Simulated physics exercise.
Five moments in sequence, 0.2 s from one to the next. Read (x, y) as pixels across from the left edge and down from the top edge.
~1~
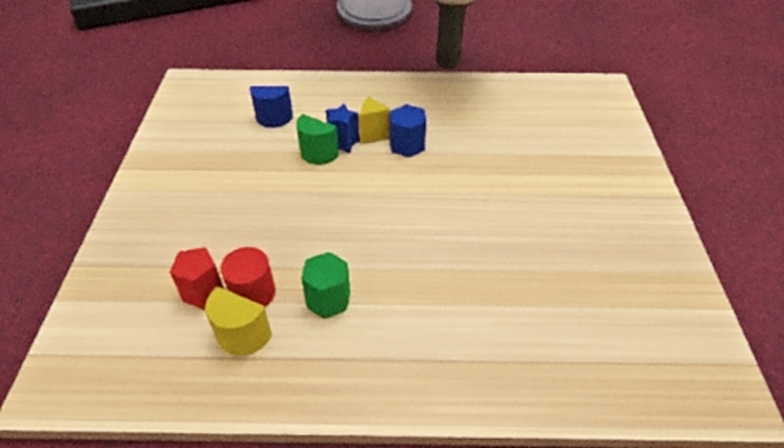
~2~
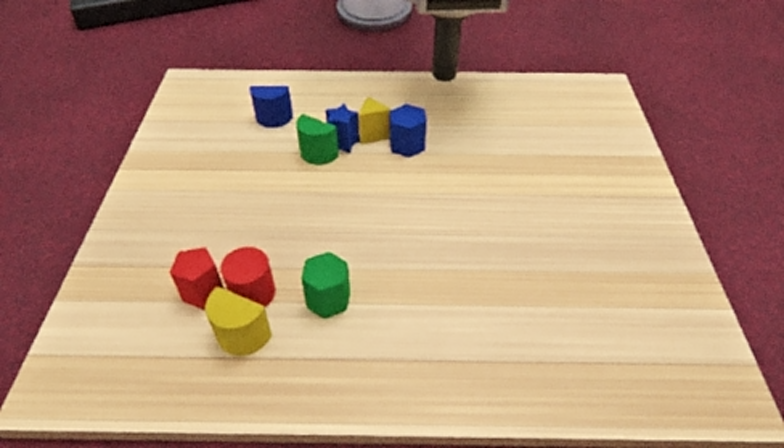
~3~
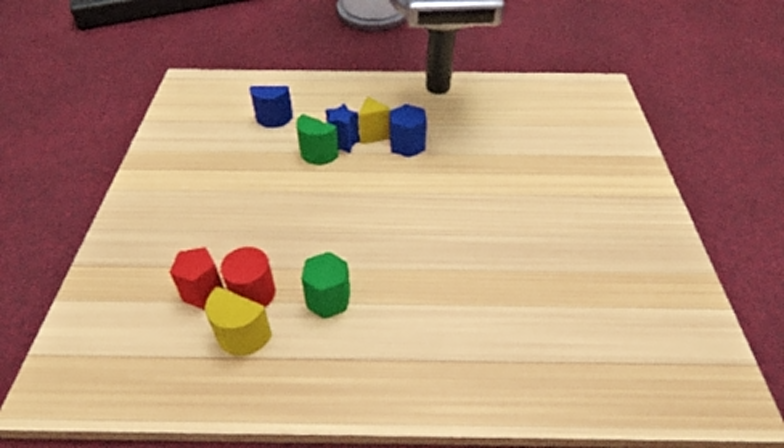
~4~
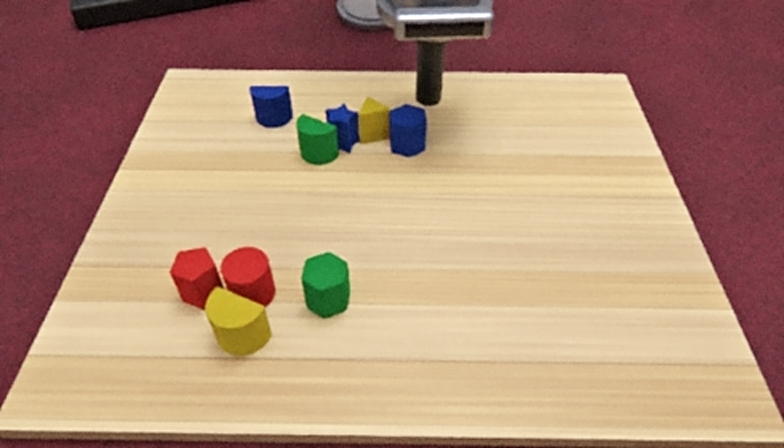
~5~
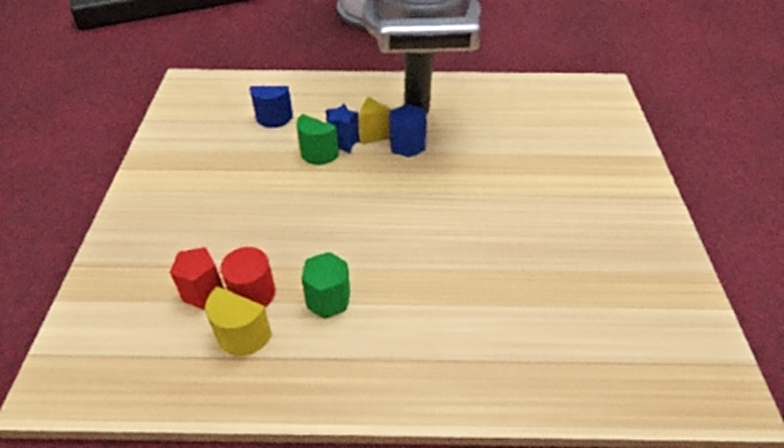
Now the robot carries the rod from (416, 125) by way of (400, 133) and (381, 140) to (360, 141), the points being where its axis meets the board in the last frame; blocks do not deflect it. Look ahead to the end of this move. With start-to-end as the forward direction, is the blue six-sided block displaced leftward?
I believe so.
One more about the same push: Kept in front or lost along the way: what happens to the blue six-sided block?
The rod has moved past the blue six-sided block by the time the path ends.
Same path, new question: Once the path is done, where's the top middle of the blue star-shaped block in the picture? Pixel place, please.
The spot you're after is about (308, 107) in the image.
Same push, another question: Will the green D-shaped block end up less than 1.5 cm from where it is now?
Yes.
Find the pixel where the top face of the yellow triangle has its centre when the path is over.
The yellow triangle ends near (336, 105).
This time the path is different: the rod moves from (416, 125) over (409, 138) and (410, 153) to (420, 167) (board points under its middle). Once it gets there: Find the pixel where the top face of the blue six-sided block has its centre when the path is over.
Somewhere near (404, 157).
On the path given first. Halfway along, rod at (391, 123); blue star-shaped block at (335, 111), turned 20° anticlockwise; yellow triangle at (364, 108), turned 25° clockwise; blue six-sided block at (399, 127), turned 50° anticlockwise.
At the end, rod at (359, 126); green D-shaped block not moved; blue star-shaped block at (308, 107), turned 65° anticlockwise; yellow triangle at (336, 105), turned 80° clockwise; blue six-sided block at (398, 128), turned 55° anticlockwise.
